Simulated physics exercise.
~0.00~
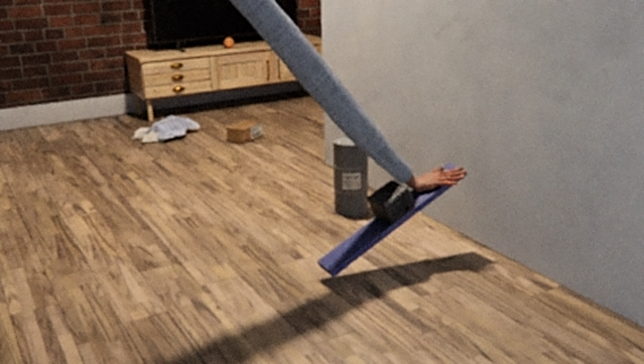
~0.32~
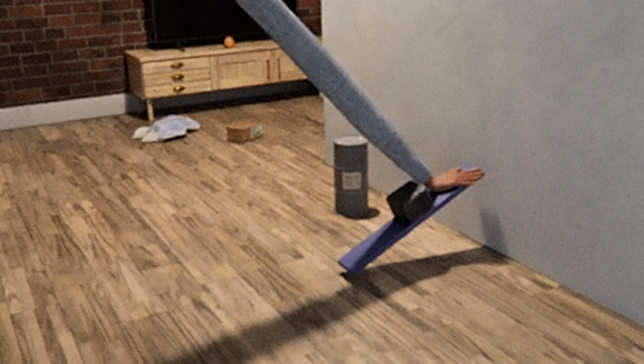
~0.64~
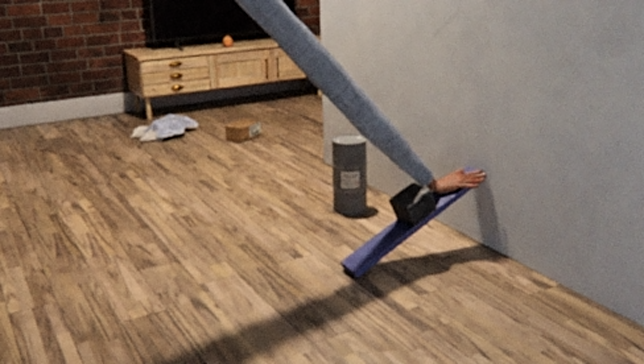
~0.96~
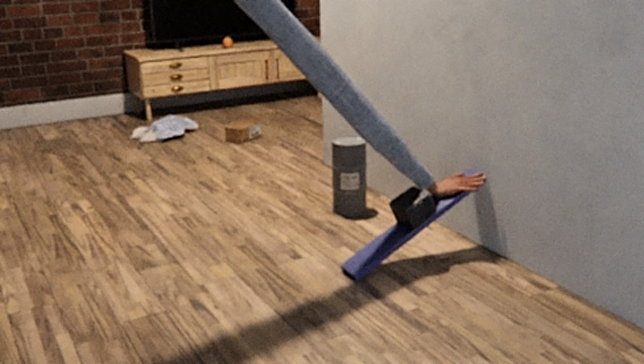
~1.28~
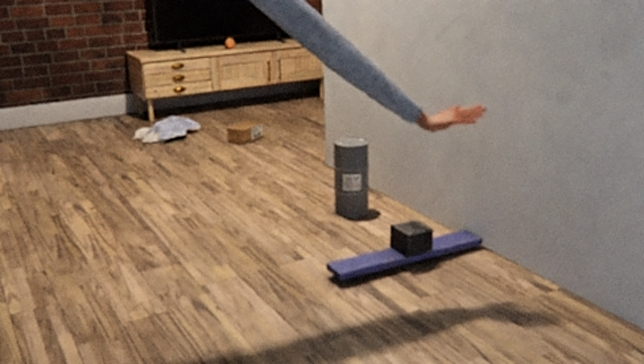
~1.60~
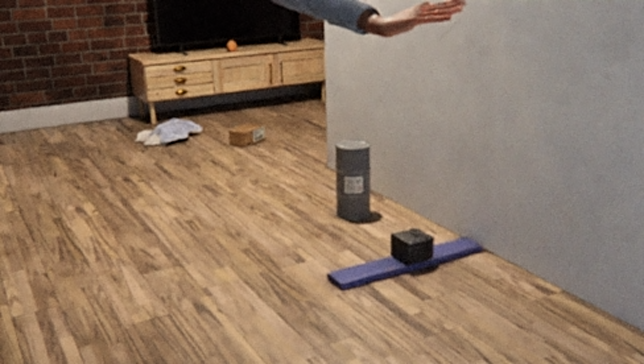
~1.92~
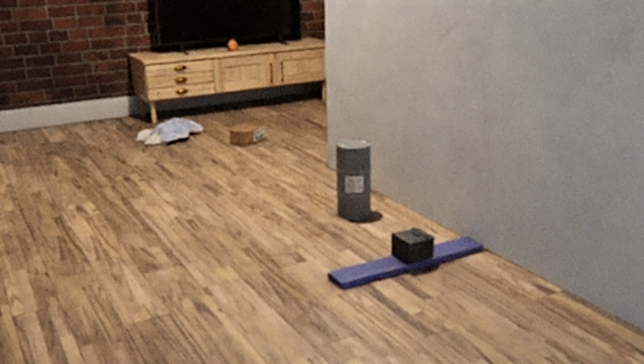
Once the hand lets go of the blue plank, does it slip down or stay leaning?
It slips down. The raised end drops once the hand lets go, and the plank ends up lying flat on the floor with the dark block still on it.
